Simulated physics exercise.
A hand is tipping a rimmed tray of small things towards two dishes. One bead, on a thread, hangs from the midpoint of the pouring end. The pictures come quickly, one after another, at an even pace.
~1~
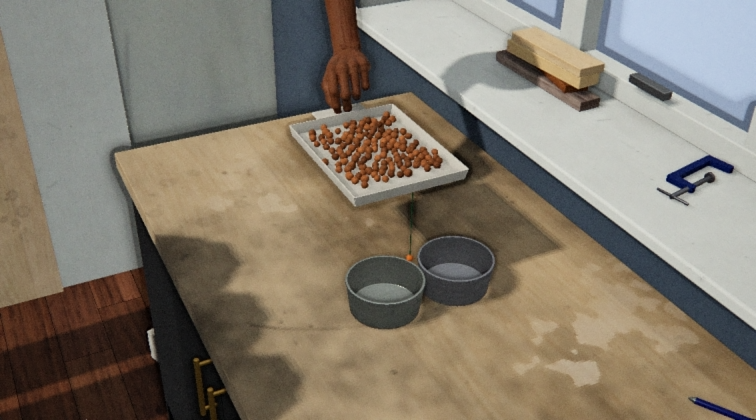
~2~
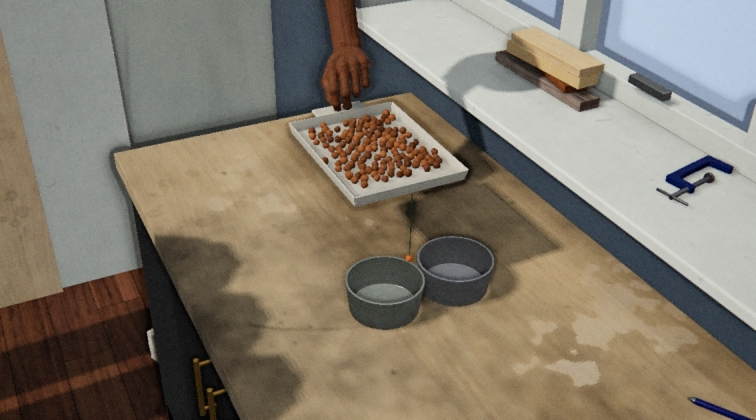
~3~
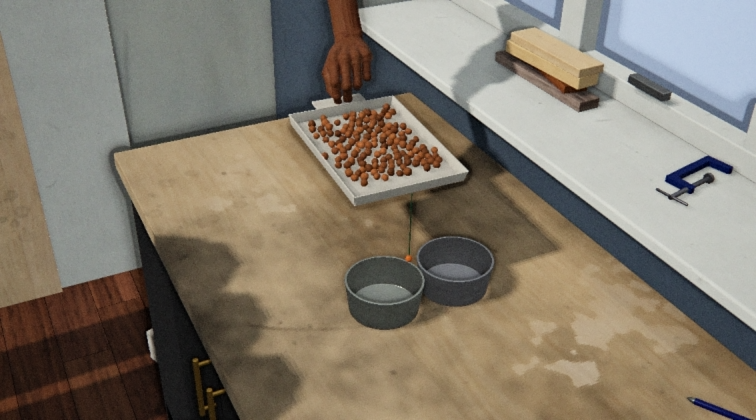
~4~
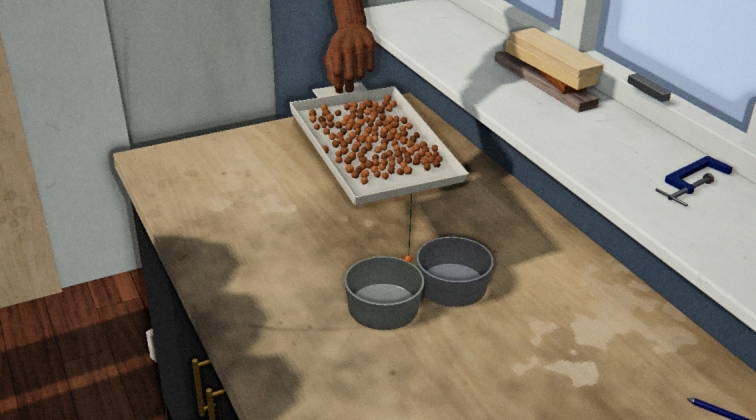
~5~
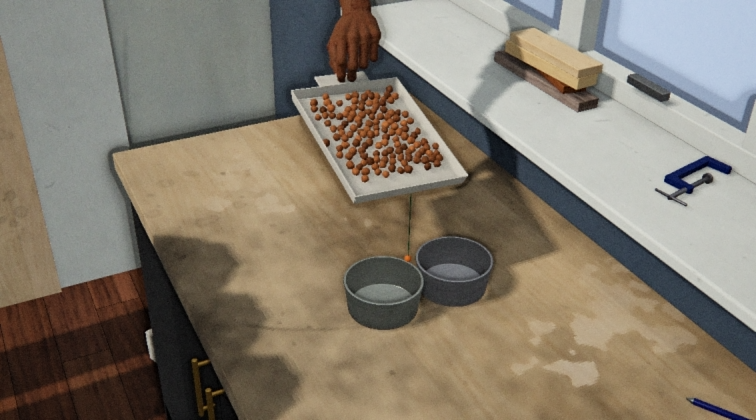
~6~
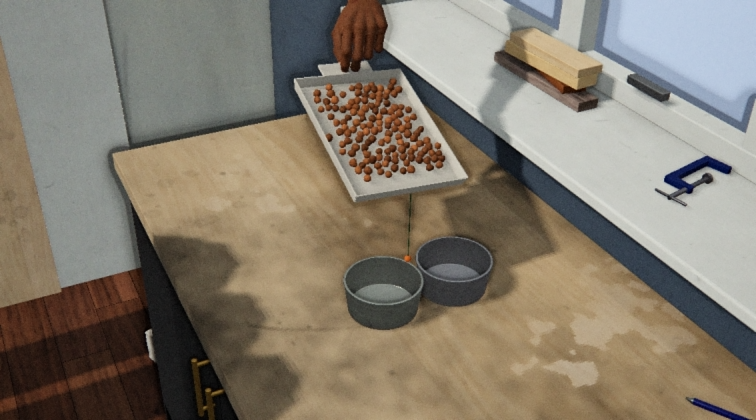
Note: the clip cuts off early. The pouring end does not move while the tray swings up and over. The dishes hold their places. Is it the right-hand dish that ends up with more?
It pours more generously into the right dish, it seems.
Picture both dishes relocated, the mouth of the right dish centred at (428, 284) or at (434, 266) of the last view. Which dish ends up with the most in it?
The first time the right-side one comes out ahead, the second time the right-side one.
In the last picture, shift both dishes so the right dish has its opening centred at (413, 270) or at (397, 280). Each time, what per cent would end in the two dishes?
Some 20 percent, followed by some 20 percent.
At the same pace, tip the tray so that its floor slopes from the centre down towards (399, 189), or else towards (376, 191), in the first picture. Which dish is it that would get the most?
The leftmost dish, then the leftmost dish.
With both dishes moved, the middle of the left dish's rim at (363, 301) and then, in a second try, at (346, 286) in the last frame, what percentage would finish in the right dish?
Trial 1 near 50 percent, trial 2 near 30 percent.
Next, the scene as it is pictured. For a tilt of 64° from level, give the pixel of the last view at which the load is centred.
I'd put the middle of the pieces at roughly (422, 156).
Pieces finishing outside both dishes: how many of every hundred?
Share: Approx. 30 %.
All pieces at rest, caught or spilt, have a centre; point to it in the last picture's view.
Roughly at (455, 288), give or take.
Shortly afterwards, tray tipped steeply; the whole lot on the tray.
Next, tray tipped past a quarter turn; the bulk on the tray; only a few in the left dish; only a few in the right dish; a little outside both; a little in the air.
Some moments later, tray tipped past a quarter turn; only a few in the left dish; near two thirds in the right dish; near a quarter outside both.
In the end, tray tipped past a quarter turn; only a few in the left dish; near two thirds in the right dish; near a quarter outside both.
